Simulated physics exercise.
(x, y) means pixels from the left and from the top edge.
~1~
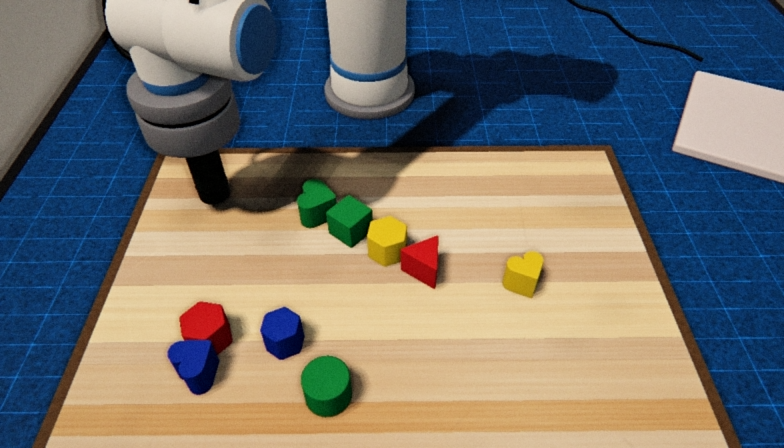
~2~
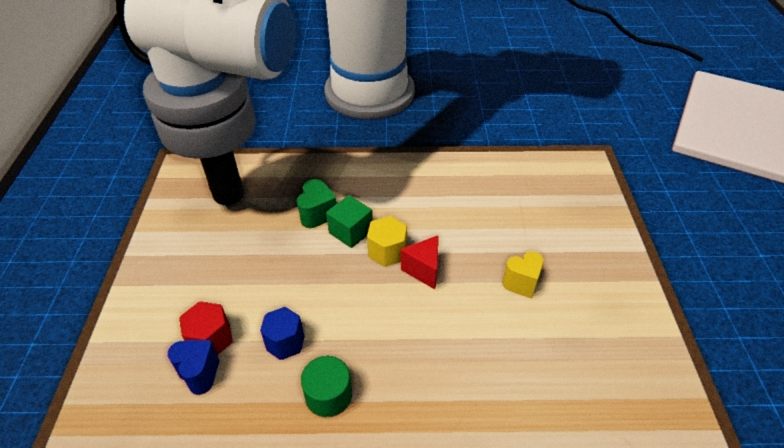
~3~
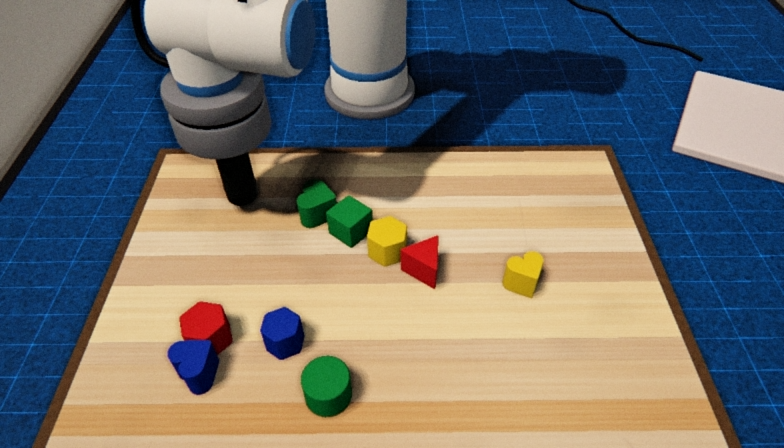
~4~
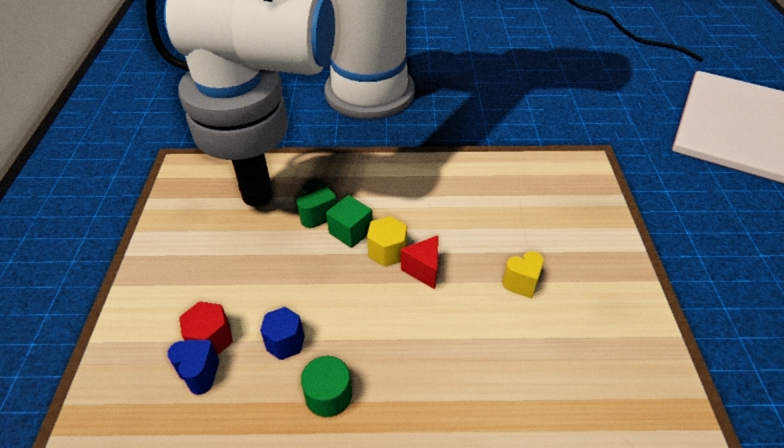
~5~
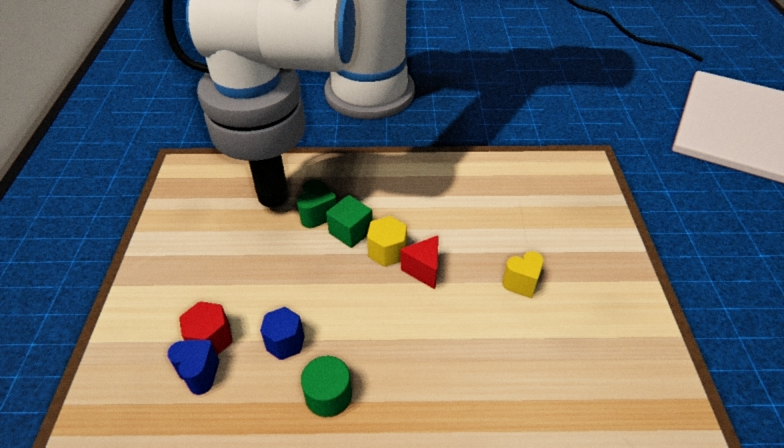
On a wooden board, a robot arm moves its black rod right toward a green heart.
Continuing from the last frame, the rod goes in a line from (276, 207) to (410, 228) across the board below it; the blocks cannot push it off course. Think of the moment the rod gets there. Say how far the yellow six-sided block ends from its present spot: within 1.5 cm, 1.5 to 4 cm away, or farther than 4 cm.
Final distance: More than 4 cm.
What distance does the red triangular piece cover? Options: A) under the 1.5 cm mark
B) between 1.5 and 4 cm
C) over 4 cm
C: Over 4 cm.
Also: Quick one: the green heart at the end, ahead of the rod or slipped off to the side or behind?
Ahead of the rod.
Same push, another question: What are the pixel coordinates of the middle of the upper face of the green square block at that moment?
Pixel (455, 238).
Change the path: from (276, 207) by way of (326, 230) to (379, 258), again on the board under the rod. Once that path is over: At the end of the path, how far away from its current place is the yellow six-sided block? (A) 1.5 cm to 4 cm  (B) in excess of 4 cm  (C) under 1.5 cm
Choice A: 1.5 cm to 4 cm.
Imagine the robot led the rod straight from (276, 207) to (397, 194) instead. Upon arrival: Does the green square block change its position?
Answer: Yes.
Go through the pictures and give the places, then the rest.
Lower end of the rod (215, 195), tops of blocks, green heart (315, 194), green square block (349, 210), yellow six-sided block (387, 230), red triangular piece (425, 250), in the first picture.
Rod (229, 196), blocks as before, in the second picture.
Rod (243, 196), blocks as before, in the third picture.
Rod (258, 197), blocks as before, in the fourth picture.
Rod (274, 198), green heart (315, 194), green square block (349, 210), yellow six-sided block (387, 230), red triangular piece (425, 250), in the fifth picture.
On the path given first. One third of the way, rod (320, 205); green heart (346, 197); green square block (365, 216), turned 20° clockwise; yellow six-sided block (395, 235).
Two thirds of the way, rod (365, 212); green heart (394, 204); green square block (413, 225), turned 20° clockwise; yellow six-sided block (427, 251), turned 55° clockwise; red triangular piece (448, 273).
At the end, rod (410, 219); green heart (441, 211); green square block (455, 238), turned 50° clockwise; yellow six-sided block (455, 268), turned 80° clockwise; red triangular piece (463, 296), turned 25° clockwise.
